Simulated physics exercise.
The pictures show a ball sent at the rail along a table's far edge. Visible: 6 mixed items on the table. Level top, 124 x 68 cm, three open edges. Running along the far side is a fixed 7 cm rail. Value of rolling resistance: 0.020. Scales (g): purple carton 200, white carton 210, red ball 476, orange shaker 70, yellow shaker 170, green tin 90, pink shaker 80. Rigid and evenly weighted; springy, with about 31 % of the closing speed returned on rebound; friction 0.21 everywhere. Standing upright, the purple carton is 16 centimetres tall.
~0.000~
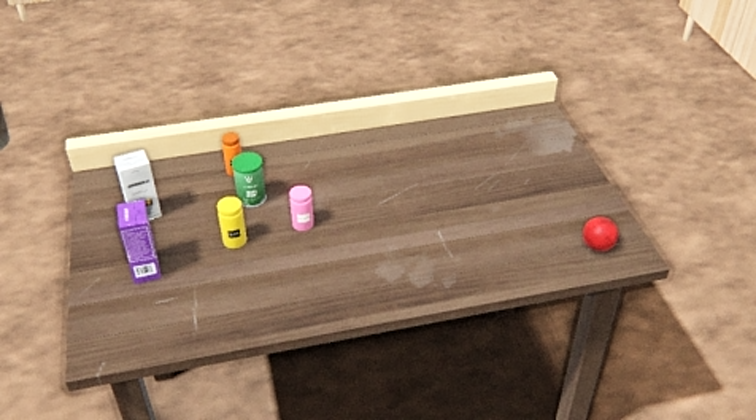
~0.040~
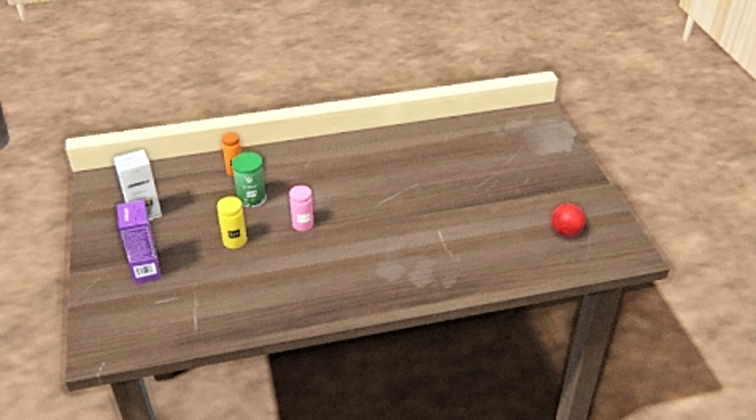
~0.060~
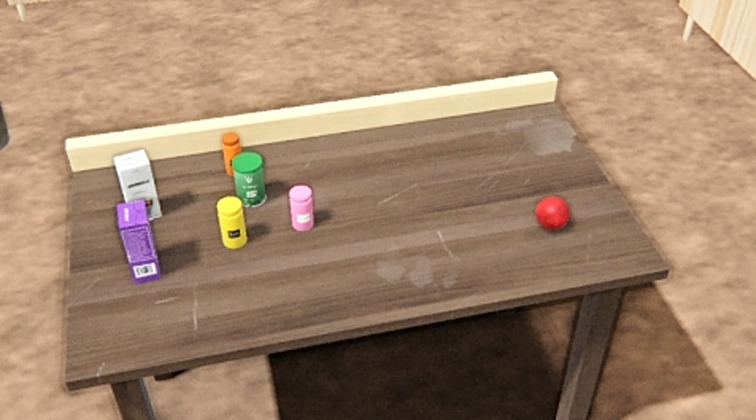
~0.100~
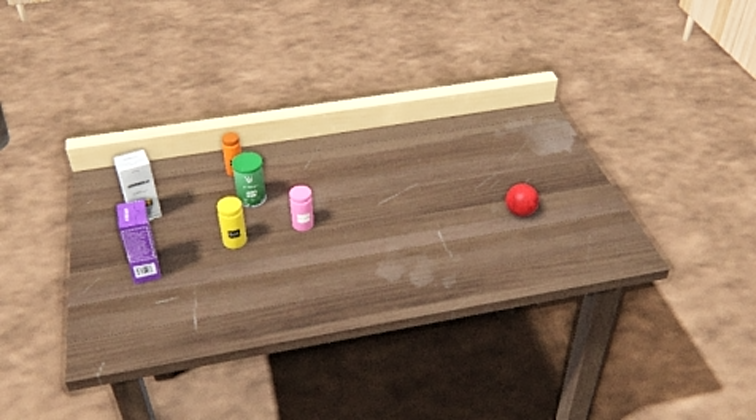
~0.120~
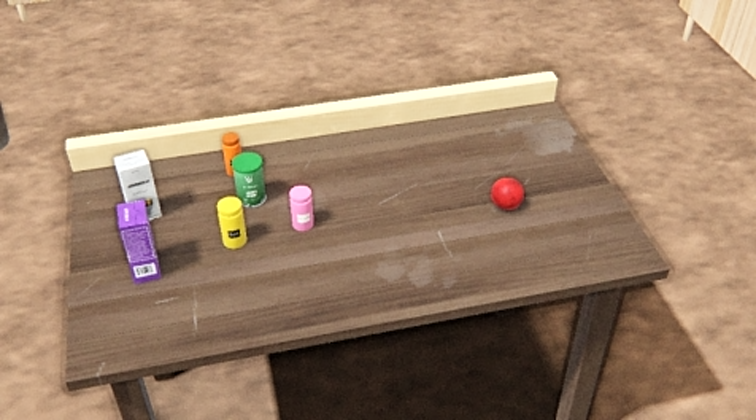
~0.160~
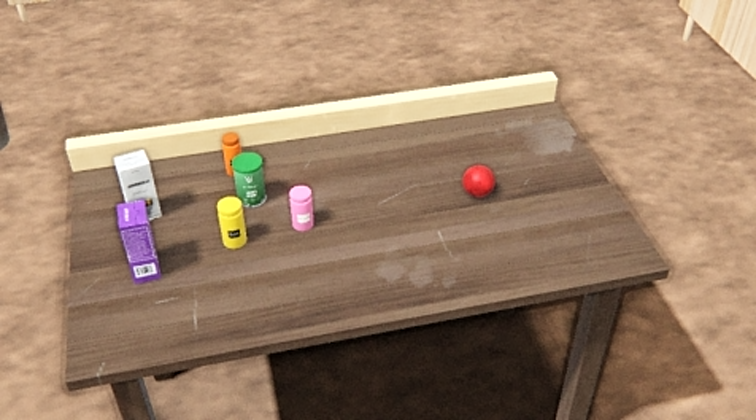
At the start, a red ball sits near the right edge of a wooden table, with two cartons and four colourful containers grouped at the left. The ball then rolls steadily leftward and toward the rail along the far edge, while the other items stay still.
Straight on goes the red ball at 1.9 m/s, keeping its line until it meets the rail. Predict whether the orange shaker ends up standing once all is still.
It ends up knocked over.
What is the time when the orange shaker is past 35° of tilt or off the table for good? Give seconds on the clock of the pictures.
Answer: About 0.9 s.
After 0.86 s, red ball near (165, 192); orange shaker 34° off upright near (182, 145); white carton 7° off upright.
After 1.46 s, red ball near (43, 278); white carton now off the table; orange shaker on its side near (156, 169).
In the end (1.9 s), off the table but upright, white carton; toppled on the table, orange shaker; the other 4 under 4 cm from the start. At the end, from the last picture's camera, orange shaker near (156, 169).
